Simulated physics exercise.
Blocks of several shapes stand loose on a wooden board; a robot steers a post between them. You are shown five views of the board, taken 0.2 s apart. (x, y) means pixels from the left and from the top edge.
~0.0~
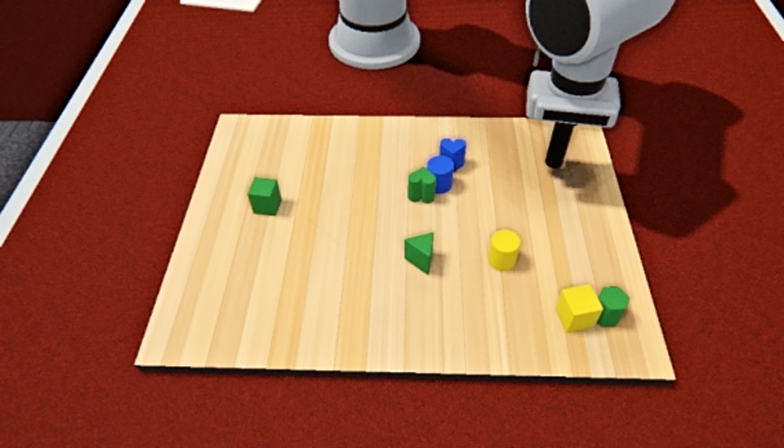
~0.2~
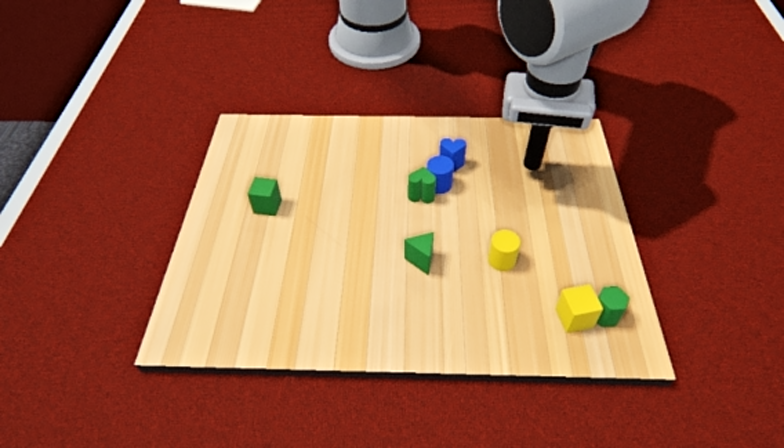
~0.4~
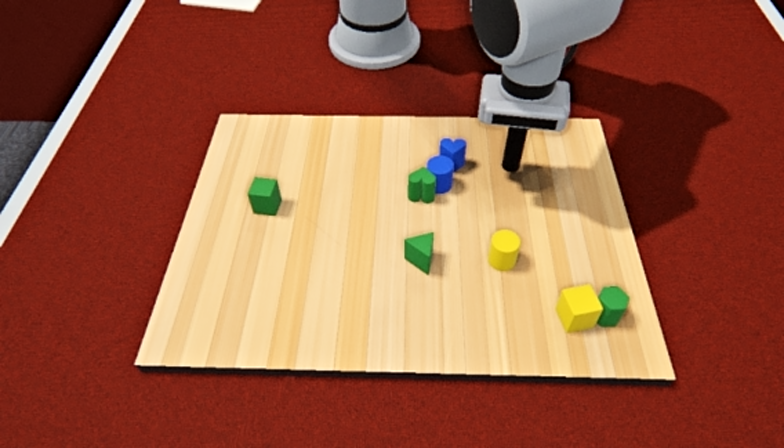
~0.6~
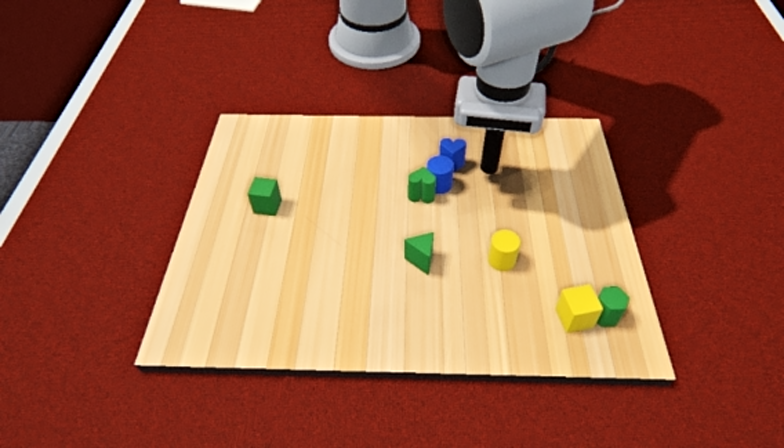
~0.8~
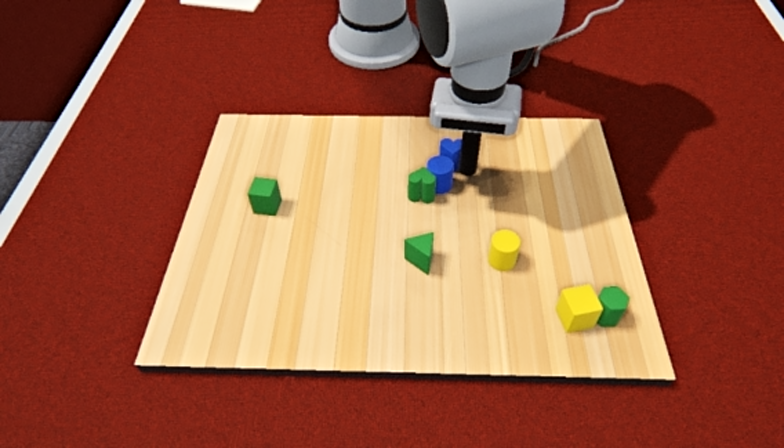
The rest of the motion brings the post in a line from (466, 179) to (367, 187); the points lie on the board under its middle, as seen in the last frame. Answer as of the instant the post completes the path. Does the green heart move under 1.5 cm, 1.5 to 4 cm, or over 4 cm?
I'd go with over 4 cm for this block.
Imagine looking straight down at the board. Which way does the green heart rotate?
It swings round anticlockwise.
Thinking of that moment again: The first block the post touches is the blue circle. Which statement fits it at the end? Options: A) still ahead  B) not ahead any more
Letter B.
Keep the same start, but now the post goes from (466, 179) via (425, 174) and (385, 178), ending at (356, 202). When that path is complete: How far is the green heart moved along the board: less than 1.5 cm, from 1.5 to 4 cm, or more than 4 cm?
It travels between 1.5 and 4 cm.
The first path, step by step. One third of the way, post at (434, 172); green heart at (405, 184), turned 35° anticlockwise; blue circle at (414, 168).
Two thirds of the way, post at (400, 174); green heart at (396, 193), turned 75° anticlockwise; blue circle at (386, 177).
At the end, post at (366, 177); green heart at (395, 194), turned 80° anticlockwise; blue circle at (372, 182); blue heart not moved.
